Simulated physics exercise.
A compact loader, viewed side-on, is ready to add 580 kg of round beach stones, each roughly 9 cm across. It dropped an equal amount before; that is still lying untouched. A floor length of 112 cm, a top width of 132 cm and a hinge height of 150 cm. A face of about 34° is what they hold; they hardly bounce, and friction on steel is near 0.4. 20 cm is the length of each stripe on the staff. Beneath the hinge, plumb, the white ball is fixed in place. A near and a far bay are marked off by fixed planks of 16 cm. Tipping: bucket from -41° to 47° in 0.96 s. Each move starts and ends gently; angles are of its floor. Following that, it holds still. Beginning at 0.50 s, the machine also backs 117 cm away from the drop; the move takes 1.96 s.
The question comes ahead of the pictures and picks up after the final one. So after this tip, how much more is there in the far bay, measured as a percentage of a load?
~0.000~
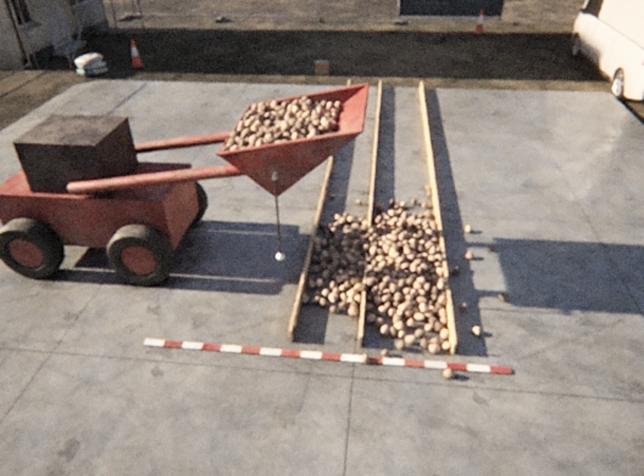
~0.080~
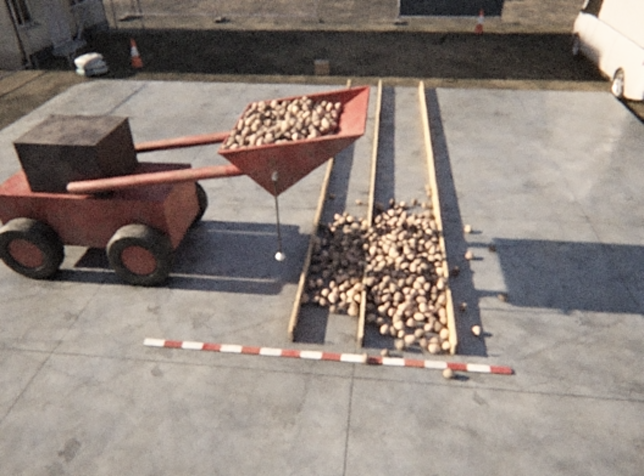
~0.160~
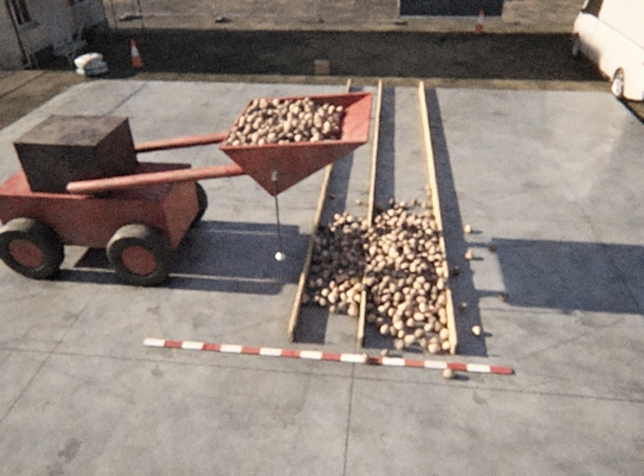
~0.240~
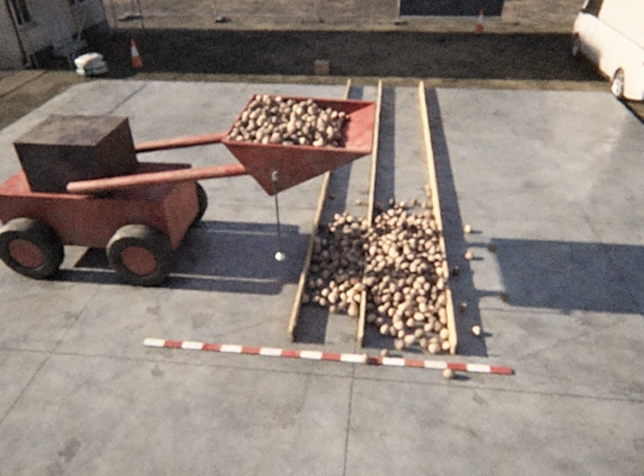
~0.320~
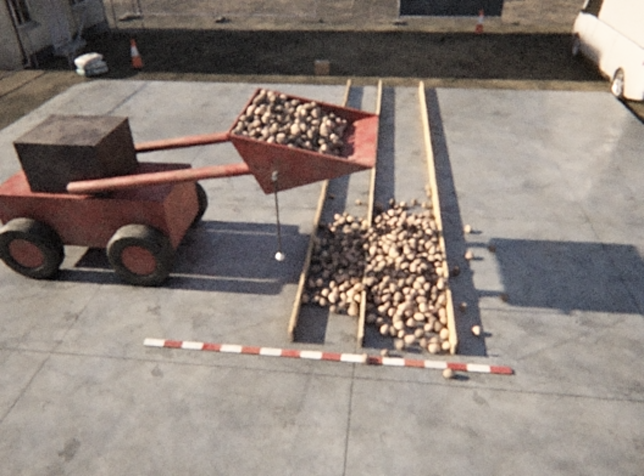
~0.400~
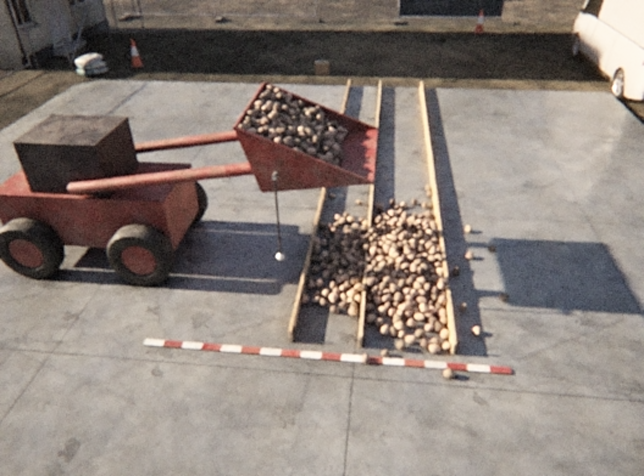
About 18 out of 100.
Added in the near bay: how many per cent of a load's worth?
75 in a hundred.
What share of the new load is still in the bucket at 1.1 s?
It keeps some 45 percent of its load.
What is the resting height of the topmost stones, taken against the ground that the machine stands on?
It sits around 40 centimetres higher than that ground.
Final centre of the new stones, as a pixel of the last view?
The middle ends up near (341, 252).
After 0.7 s the floor is at 33°; in per cent of one load, 100 in the bucket, 23 in the near bay, 77 in the far bay, 1 past the last board; the foremost stones are at (472, 275).
After 1.1 s the floor is at 47°; in per cent of one load, 45 in the bucket, 77 in the near bay, 77 in the far bay, 1 past the last board; the foremost stones are at (472, 275).
After 2.9 s the floor is at 47°; in per cent of one load, 0 in the bucket, 8 short of the bays, 97 in the near bay, 94 in the far bay, 1 past the last board; the foremost stones are at (472, 276).
After 5.7 s the floor is at 47°; in per cent of one load, 0 in the bucket, 8 short of the bays, 97 in the near bay, 94 in the far bay, 1 past the last board; the foremost stones are at (472, 276). Net gain in the far bay, 18.
